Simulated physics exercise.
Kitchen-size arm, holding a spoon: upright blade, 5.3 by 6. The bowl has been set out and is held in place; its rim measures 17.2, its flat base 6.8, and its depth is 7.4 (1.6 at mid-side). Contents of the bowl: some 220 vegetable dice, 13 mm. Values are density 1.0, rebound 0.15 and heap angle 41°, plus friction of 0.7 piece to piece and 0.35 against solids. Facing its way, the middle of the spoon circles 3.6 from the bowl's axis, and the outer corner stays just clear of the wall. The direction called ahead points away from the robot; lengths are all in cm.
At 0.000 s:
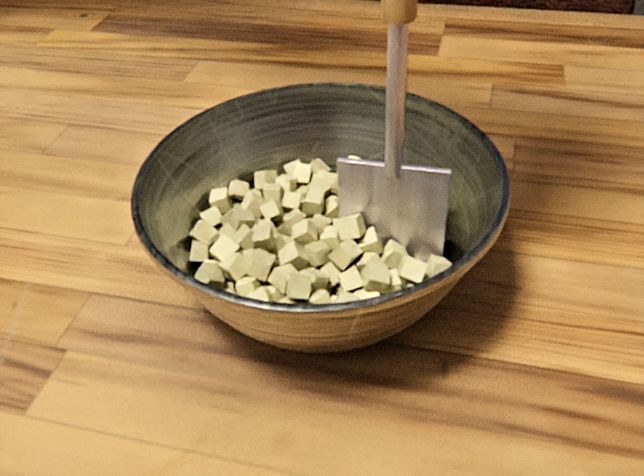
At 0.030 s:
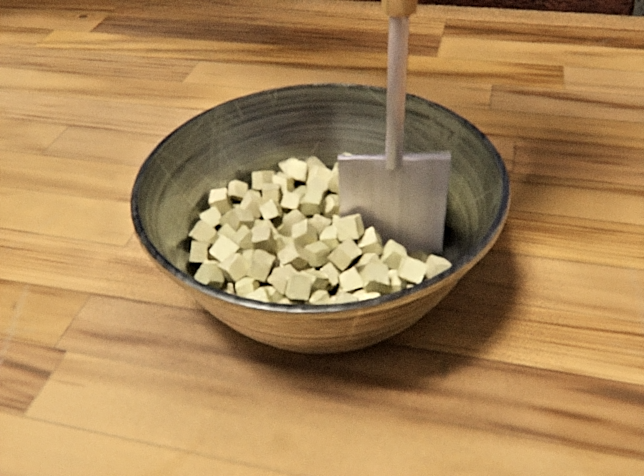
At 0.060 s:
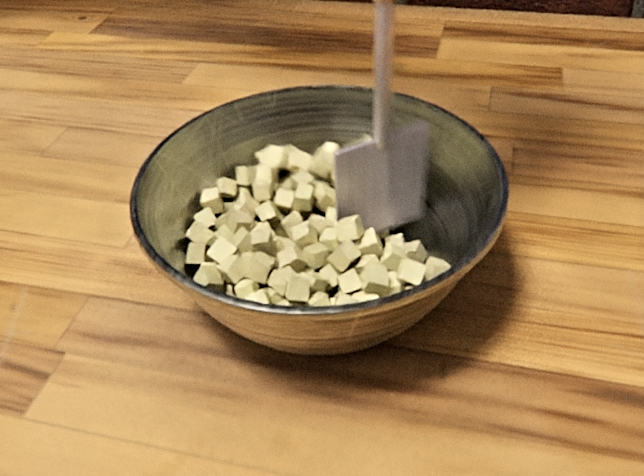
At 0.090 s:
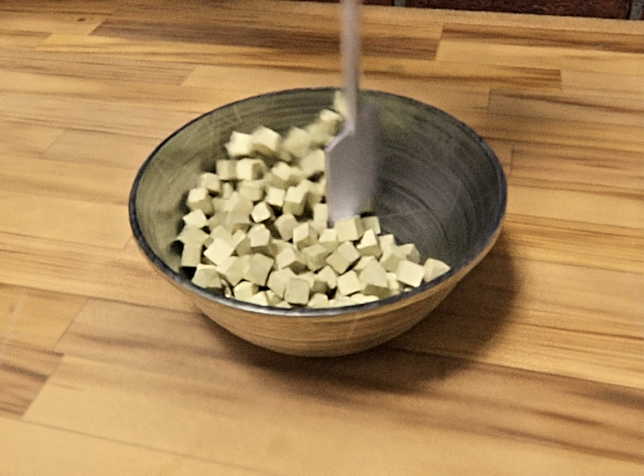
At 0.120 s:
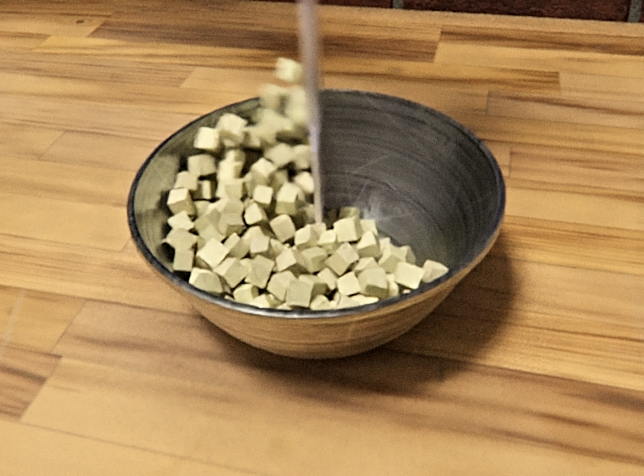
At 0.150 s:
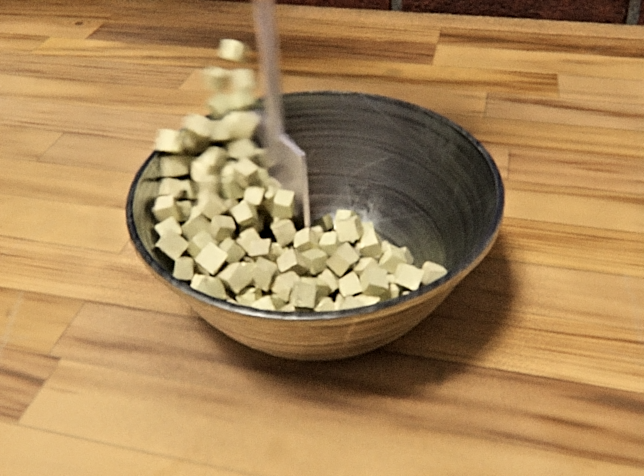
On a striped light-brown wooden tabletop, seen from above at an angle by a steady camera, a wide round bowl stands in the middle. Pale cream-green cubes fill its left and centre, with a flat grey blade on an upright handle at the right. The blade starts slowly, then sweeps leftward through the back, turning edge-on and pushing cubes into a rising heap, some lifting above the left rim.
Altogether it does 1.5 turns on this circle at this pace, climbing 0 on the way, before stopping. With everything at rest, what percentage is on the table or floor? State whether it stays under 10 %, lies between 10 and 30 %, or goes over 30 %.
It goes over 30 %.
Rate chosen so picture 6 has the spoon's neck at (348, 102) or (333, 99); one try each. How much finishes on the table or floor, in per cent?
Some 15 and 25 per cent respectively.
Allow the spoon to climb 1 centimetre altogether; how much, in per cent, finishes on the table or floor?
Near 40 in a hundred.
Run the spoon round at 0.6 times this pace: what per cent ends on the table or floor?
I'd say about 25 %.
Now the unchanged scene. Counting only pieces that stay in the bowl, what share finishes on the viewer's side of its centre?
Close to 70 in a hundred.
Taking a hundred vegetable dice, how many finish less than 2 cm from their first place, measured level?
Roughly 5 percent.
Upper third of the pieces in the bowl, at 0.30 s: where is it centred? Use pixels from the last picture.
The top third is centred near (400, 253) in the last picture.
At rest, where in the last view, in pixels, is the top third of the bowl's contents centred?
Near (259, 298).
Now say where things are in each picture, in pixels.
In the first frame, spoon neck at (394, 137), 0° round; upper third of the load around (304, 238), from x 200 to 435, top at y 170; 223 in the bowl.
In the second frame, spoon neck at (395, 129), 12° round; upper third of the load around (313, 236), from x 200 to 435, top at y 165.
In the third frame, spoon neck at (383, 110), 42° round; upper third of the load around (301, 222), from x 195 to 435, top at y 145.
In the fourth frame, spoon neck at (352, 99), 73° round; upper third of the load around (283, 200), from x 190 to 435, top at y 105.
In the fifth frame, spoon neck at (313, 97), 104° round; upper third of the load around (257, 197), from x 180 to 435, top at y 75.
In the sixth frame, spoon neck at (274, 105), 136° round; upper third of the load around (229, 196), from x 170 to 430, top at y 55; 221 in the bowl, 2 in flight or on the tool.
By 0.30 s, 289° round, highest piece 12 above the table; 184 in the bowl, 4 on the table or floor, 35 in flight or on the tool.
By 0.44 s, 82° round, highest piece 10 above the table; 148 in the bowl, 52 on the table or floor, 23 in flight or on the tool.
By 0.72 s, 180° round, highest piece 6 above the table; 122 in the bowl, 101 on the table or floor.
By 1.42 s, 180° round, highest piece 6 above the table; 122 in the bowl, 101 on the table or floor.
Final count, 122 in the bowl, 101 on the table or floor. That is 45 % on the table or floor.
